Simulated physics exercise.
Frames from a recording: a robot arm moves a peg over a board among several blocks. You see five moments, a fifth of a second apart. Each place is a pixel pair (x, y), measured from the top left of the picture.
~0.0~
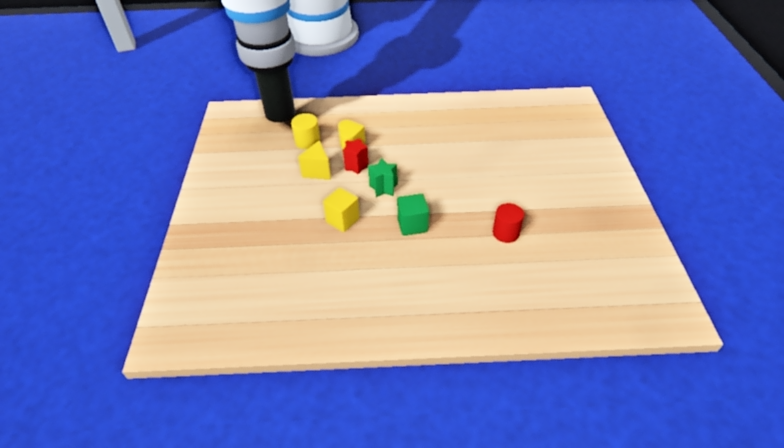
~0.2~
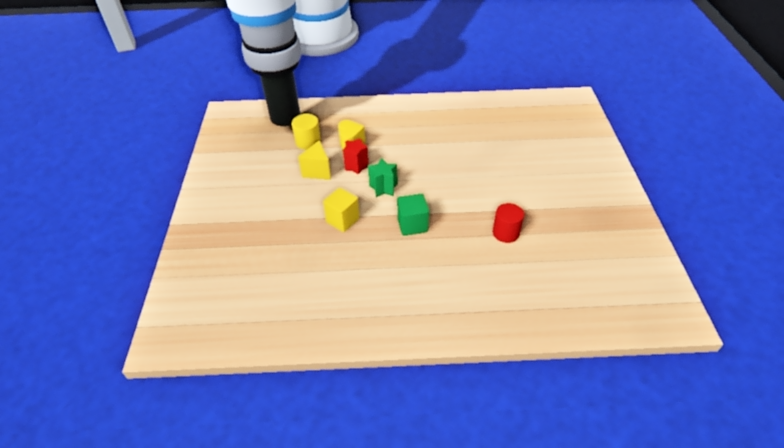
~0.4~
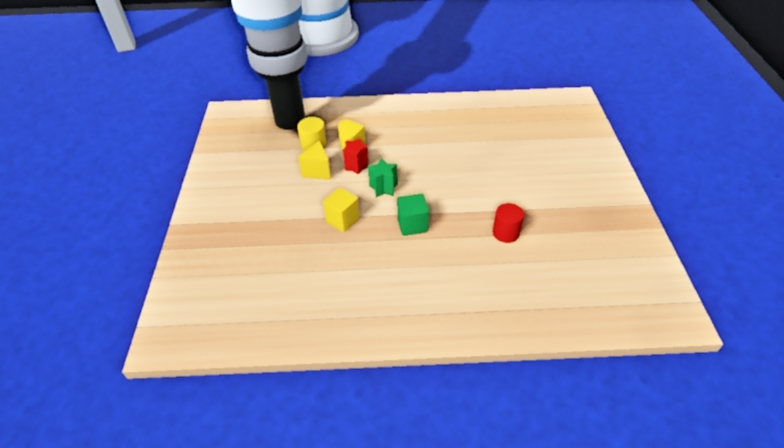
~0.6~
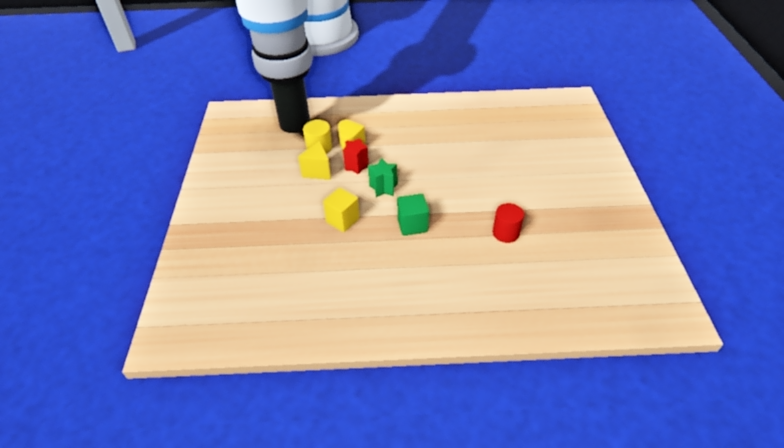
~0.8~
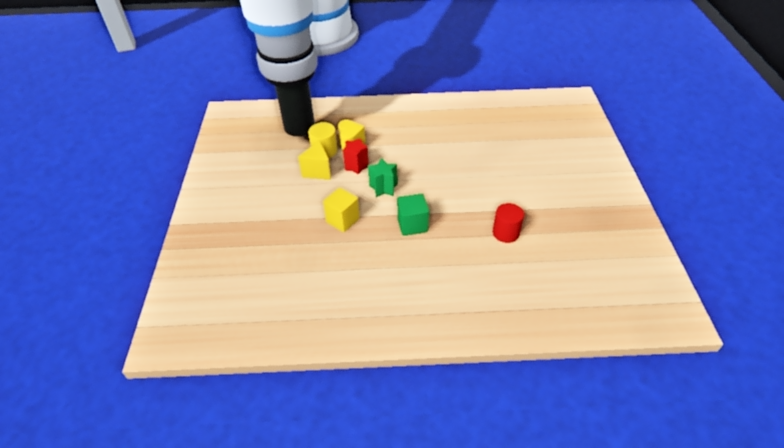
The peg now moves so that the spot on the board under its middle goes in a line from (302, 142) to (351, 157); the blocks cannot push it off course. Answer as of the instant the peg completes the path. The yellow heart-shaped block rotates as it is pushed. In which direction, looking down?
Counterclockwise rotation.
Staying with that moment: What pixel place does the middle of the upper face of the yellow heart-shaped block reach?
It sits at (378, 128).
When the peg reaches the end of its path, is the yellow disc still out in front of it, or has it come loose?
I think the peg keeps pushing the yellow disc along right to the end.
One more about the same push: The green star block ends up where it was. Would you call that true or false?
The claim does not hold.
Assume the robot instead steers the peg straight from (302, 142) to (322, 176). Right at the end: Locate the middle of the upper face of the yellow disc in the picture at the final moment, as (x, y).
It ends at (348, 148).
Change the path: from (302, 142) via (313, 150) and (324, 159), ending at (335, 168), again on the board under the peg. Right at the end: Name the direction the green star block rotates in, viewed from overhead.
Verdict: Clockwise.
The first path, step by step. Halfway along, peg at (324, 135); yellow disc at (347, 139); yellow heart-shaped block at (364, 128), turned 30° anticlockwise; red star block at (364, 150).
At the end, peg at (349, 143); yellow disc at (374, 145); yellow heart-shaped block at (378, 128), turned 85° anticlockwise; red star block at (384, 159), turned 60° clockwise; green star block at (390, 173), turned 35° clockwise.
